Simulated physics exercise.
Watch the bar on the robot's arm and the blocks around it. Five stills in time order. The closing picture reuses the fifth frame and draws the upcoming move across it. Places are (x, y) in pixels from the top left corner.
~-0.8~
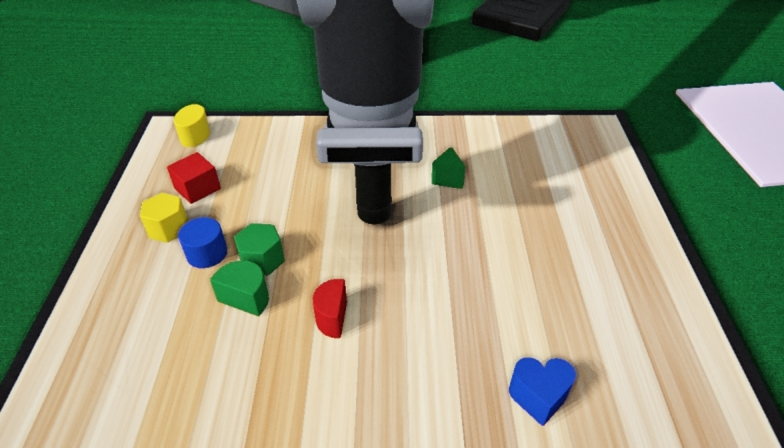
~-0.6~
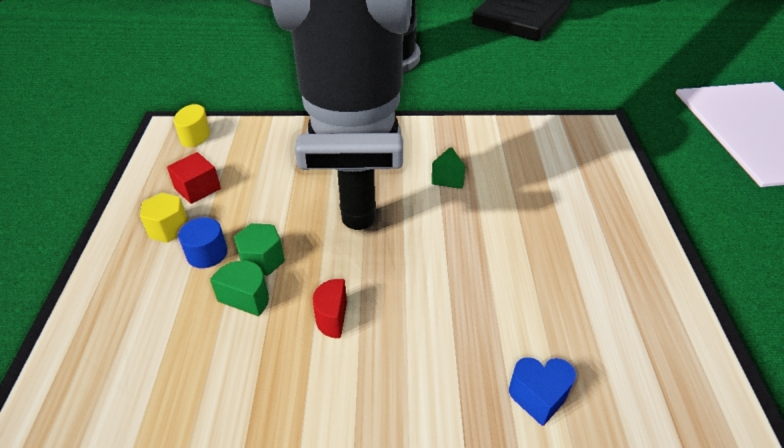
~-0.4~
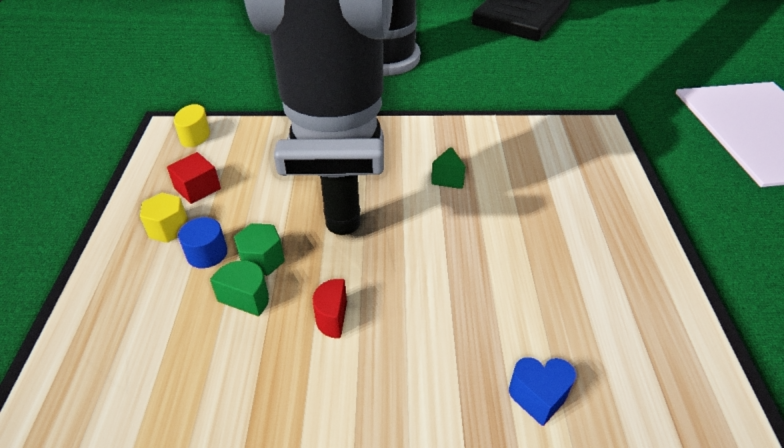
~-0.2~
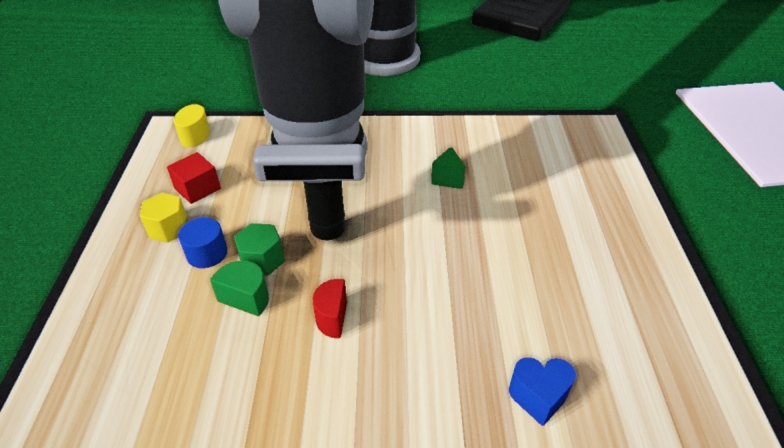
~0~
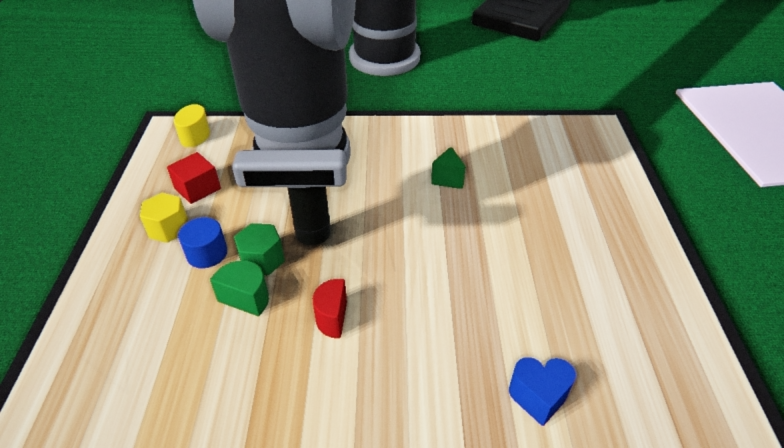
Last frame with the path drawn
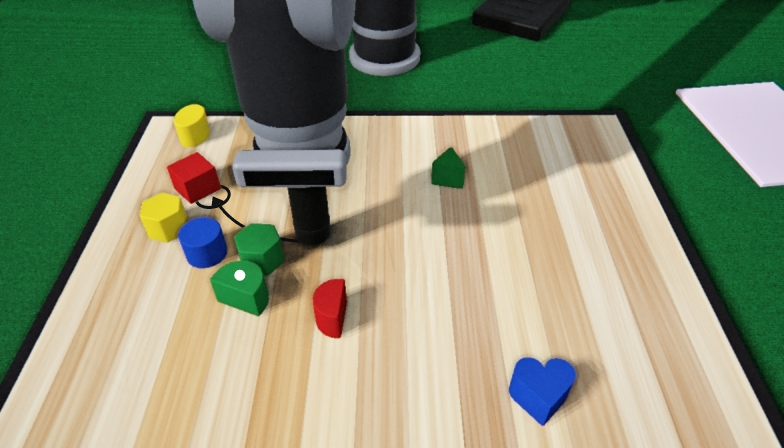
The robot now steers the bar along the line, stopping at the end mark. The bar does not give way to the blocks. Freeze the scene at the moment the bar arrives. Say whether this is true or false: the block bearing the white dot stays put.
True.
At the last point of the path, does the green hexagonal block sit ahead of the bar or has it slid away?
The bar will have lost it.
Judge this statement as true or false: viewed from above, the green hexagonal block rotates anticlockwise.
True.
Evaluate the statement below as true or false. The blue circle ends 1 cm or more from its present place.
This is false.
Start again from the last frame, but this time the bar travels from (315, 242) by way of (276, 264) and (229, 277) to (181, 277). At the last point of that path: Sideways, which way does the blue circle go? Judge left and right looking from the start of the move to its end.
It heads right.
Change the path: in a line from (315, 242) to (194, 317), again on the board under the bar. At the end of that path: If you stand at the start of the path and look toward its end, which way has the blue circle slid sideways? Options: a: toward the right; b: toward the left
a - toward the right.
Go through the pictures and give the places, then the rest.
The first picture shows bar tip at (374, 214); block tops, red four-sided block at (191, 166); blue circle at (199, 231); green D-shaped block at (240, 275); green hexagonal block at (257, 237).
The second picture shows bar at (359, 219); blocks unchanged.
The third picture shows bar at (343, 224); blocks unchanged.
The fourth picture shows bar at (328, 229); blocks unchanged.
The fifth picture shows bar at (313, 234); red four-sided block at (191, 166); blue circle at (199, 231); green D-shaped block at (240, 275); green hexagonal block at (257, 237).
Path on the board, from (315, 242) through (269, 237) and (234, 220) to (213, 196); the dot is on the green D-shaped block.
What follows on the original path. One third of the way, bar at (267, 228); green hexagonal block at (242, 240), turned 40° anticlockwise.
Two thirds of the way, bar at (230, 211); green hexagonal block at (242, 240), turned 45° anticlockwise.
At the end, bar at (210, 188); red four-sided block at (184, 161); blue circle in place; green D-shaped block in place; green hexagonal block at (242, 240), turned 45° anticlockwise.
